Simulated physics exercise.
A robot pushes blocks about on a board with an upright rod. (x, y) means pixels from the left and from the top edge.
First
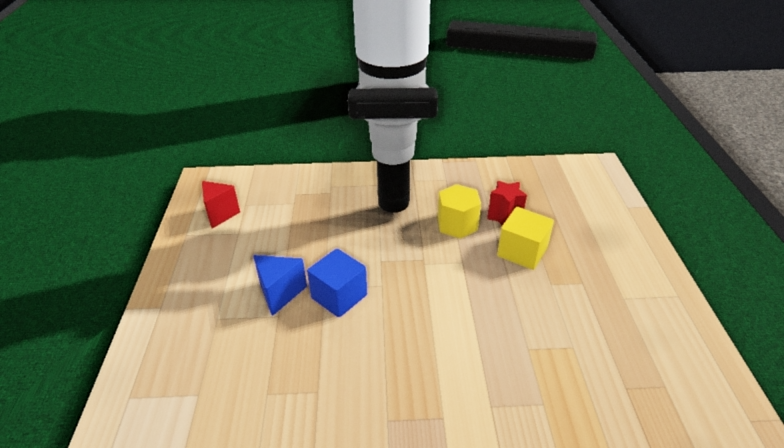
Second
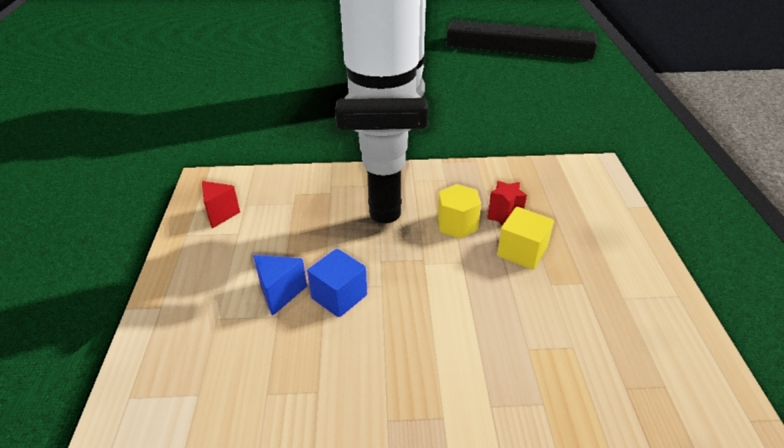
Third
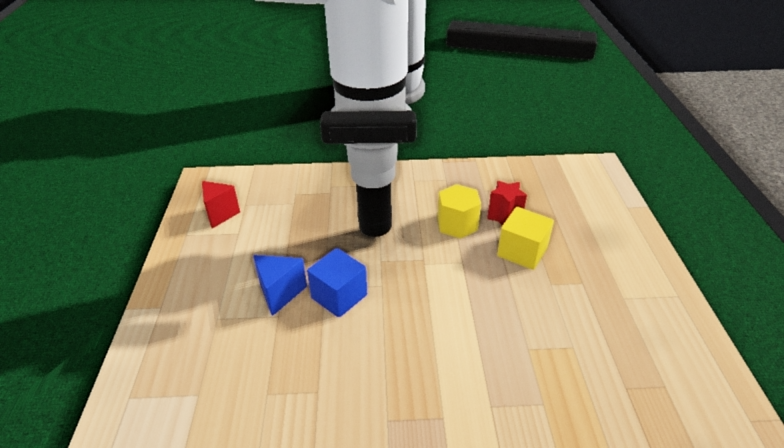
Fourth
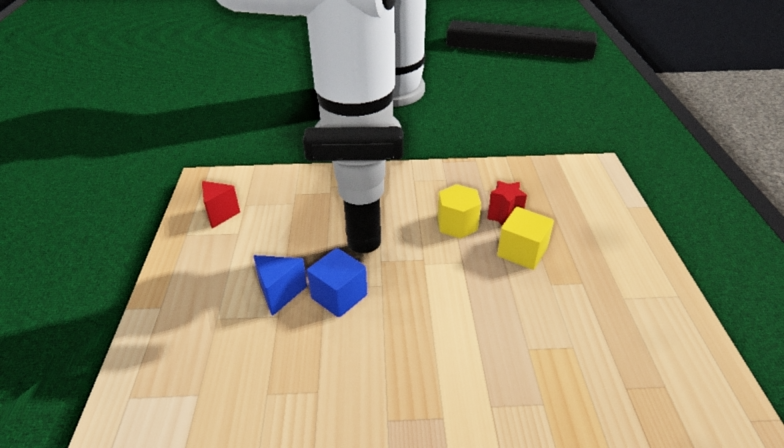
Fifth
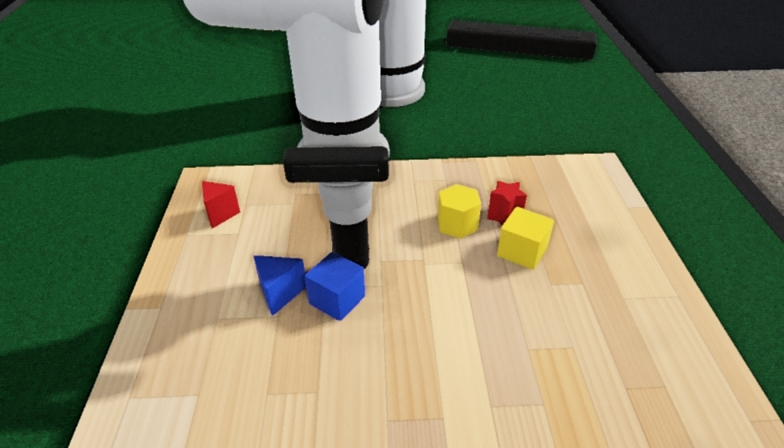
A white robot arm with a black upright rod slides steadily toward the viewer and slightly left over a wooden board on green cloth, seen from above by a still camera. Two blue blocks sit left of centre, a red one at far left, and two yellow ones beside a red star at right. The rod nears the blue cube, which shifts very slightly, while the others stay still.
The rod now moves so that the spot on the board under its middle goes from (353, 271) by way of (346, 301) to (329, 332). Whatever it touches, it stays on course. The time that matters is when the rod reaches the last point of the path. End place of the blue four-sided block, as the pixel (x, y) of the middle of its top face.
Most likely (302, 338).
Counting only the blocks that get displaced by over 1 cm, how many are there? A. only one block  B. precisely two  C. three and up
The one that fits is A, only one block.
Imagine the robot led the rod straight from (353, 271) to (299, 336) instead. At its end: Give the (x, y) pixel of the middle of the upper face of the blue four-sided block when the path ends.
I'd place it at (303, 344), taking the centre of its top.
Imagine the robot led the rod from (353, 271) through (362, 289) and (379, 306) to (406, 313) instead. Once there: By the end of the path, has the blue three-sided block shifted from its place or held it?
By the end it is where it was.
What follows on the original path. Halfway along, rod at (345, 294); blue four-sided block at (321, 304).
At the end, rod at (328, 324); blue three-sided block not moved; blue four-sided block at (302, 338).
